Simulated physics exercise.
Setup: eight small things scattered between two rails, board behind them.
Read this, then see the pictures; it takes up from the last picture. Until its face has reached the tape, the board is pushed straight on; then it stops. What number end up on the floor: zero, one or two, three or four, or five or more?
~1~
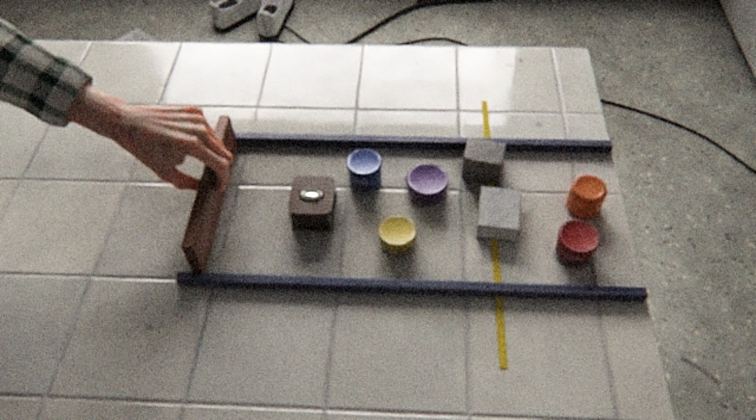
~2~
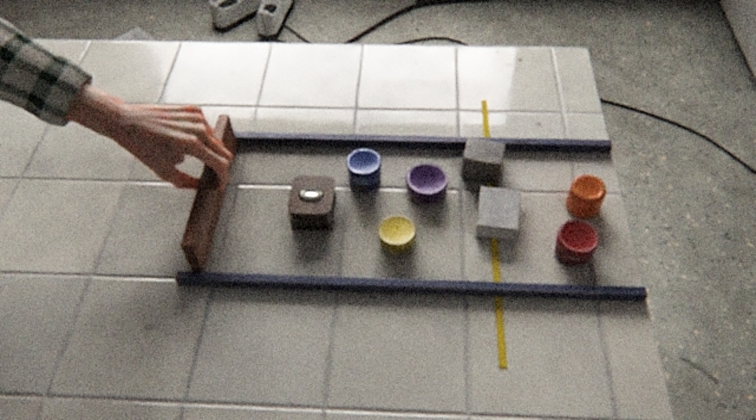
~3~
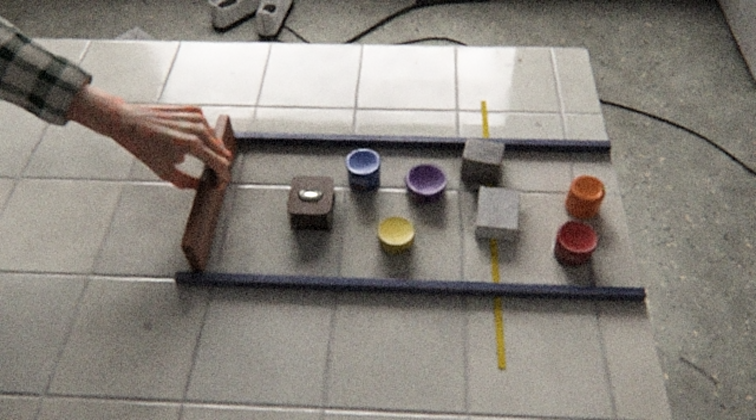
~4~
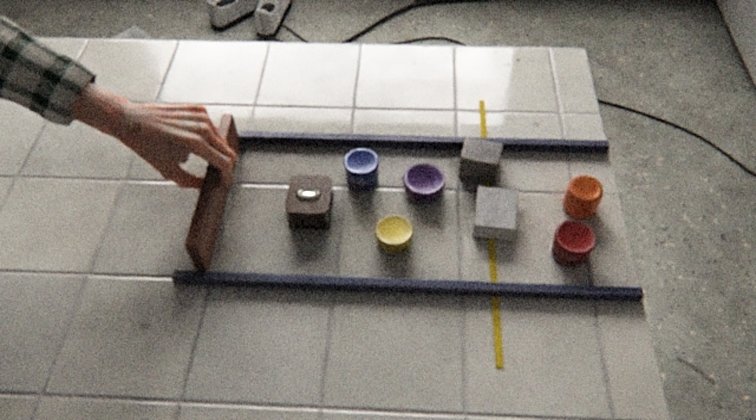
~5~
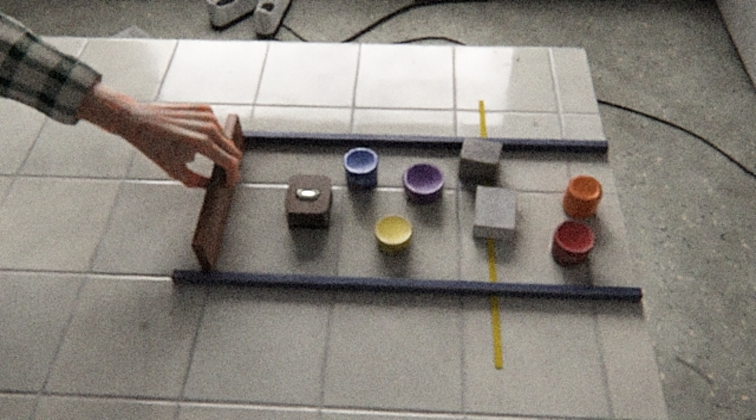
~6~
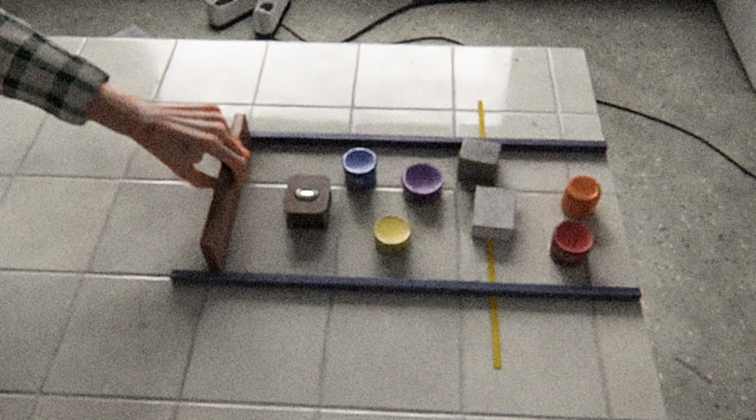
Missing: None.
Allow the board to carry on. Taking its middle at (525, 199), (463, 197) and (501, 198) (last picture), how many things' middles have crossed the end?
Over the end: 0, 0, 0.
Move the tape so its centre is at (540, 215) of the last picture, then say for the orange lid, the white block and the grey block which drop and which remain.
In that case the orange lid tips off, the white block does not drop, the grey block does not drop.
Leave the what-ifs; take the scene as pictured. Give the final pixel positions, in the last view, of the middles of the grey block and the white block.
(504, 152), and the other (563, 222).
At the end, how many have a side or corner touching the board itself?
4 of them.
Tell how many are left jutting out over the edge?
The overhang total is 0.
A little later, none off yet; orange lid at rest near (581, 197); red tin at rest near (570, 244); white block at rest near (494, 213).
When it is over, the number that fall off is zero.
